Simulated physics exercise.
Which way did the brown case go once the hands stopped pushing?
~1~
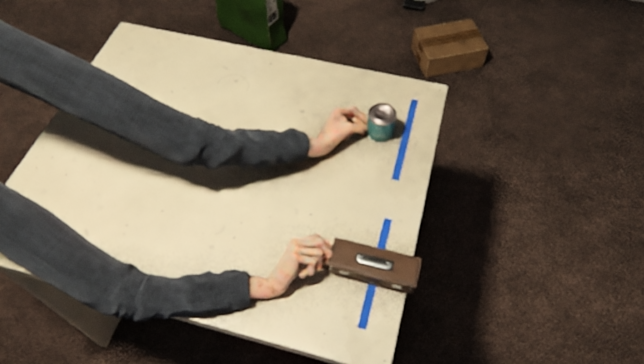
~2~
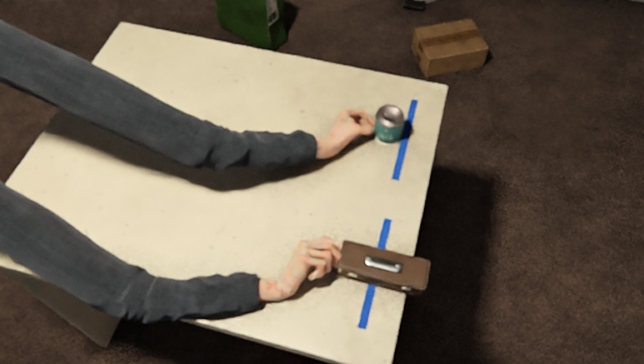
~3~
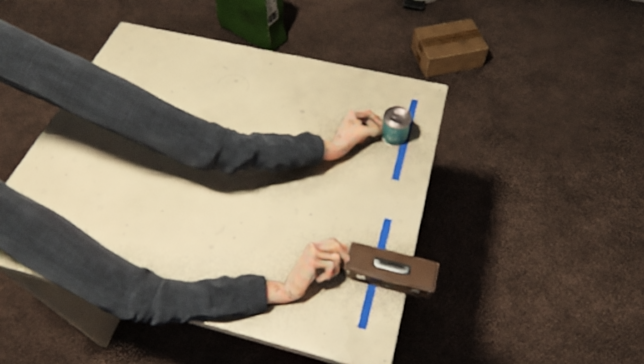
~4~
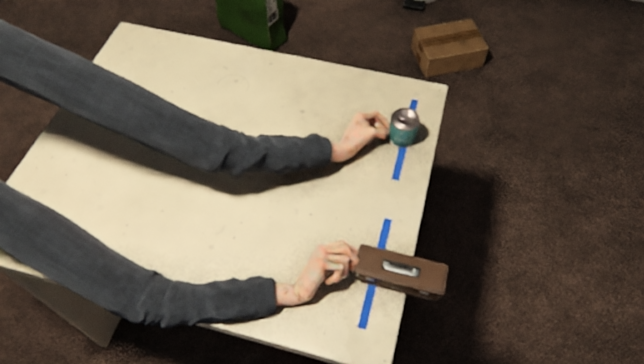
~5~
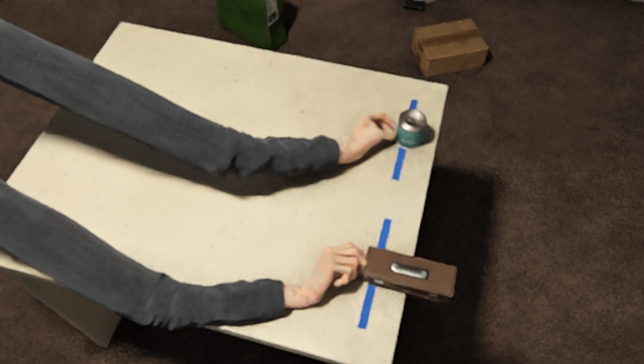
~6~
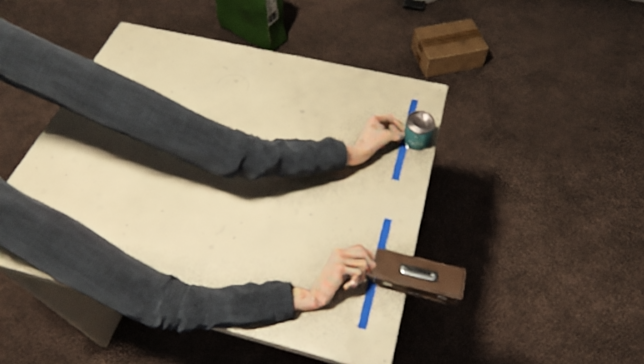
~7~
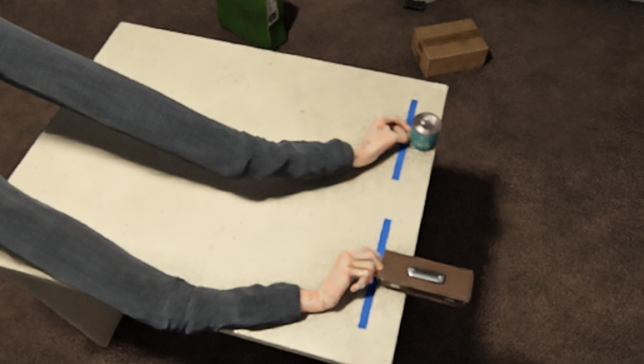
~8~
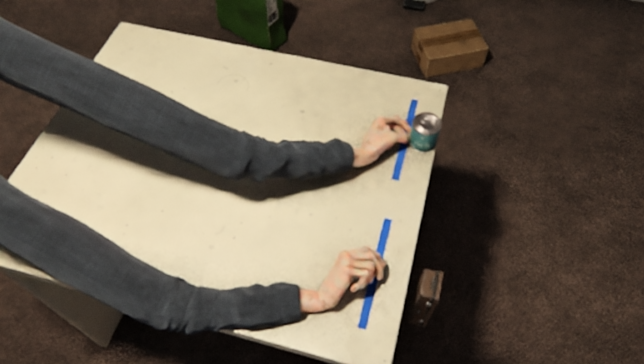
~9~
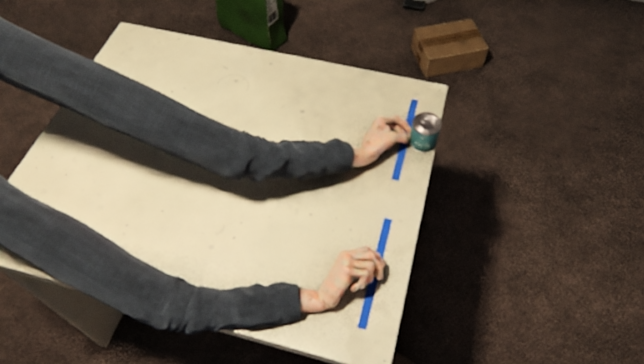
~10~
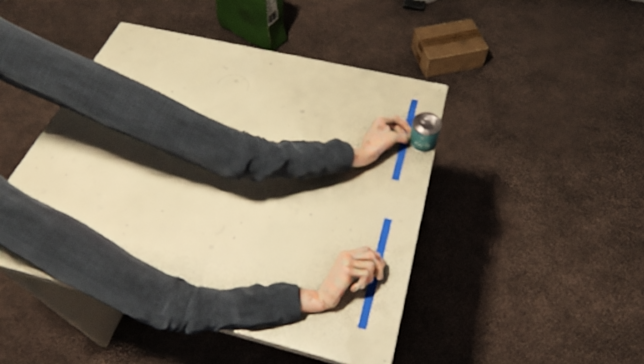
It went down, tipping over the right edge of the table and dropping out of sight.
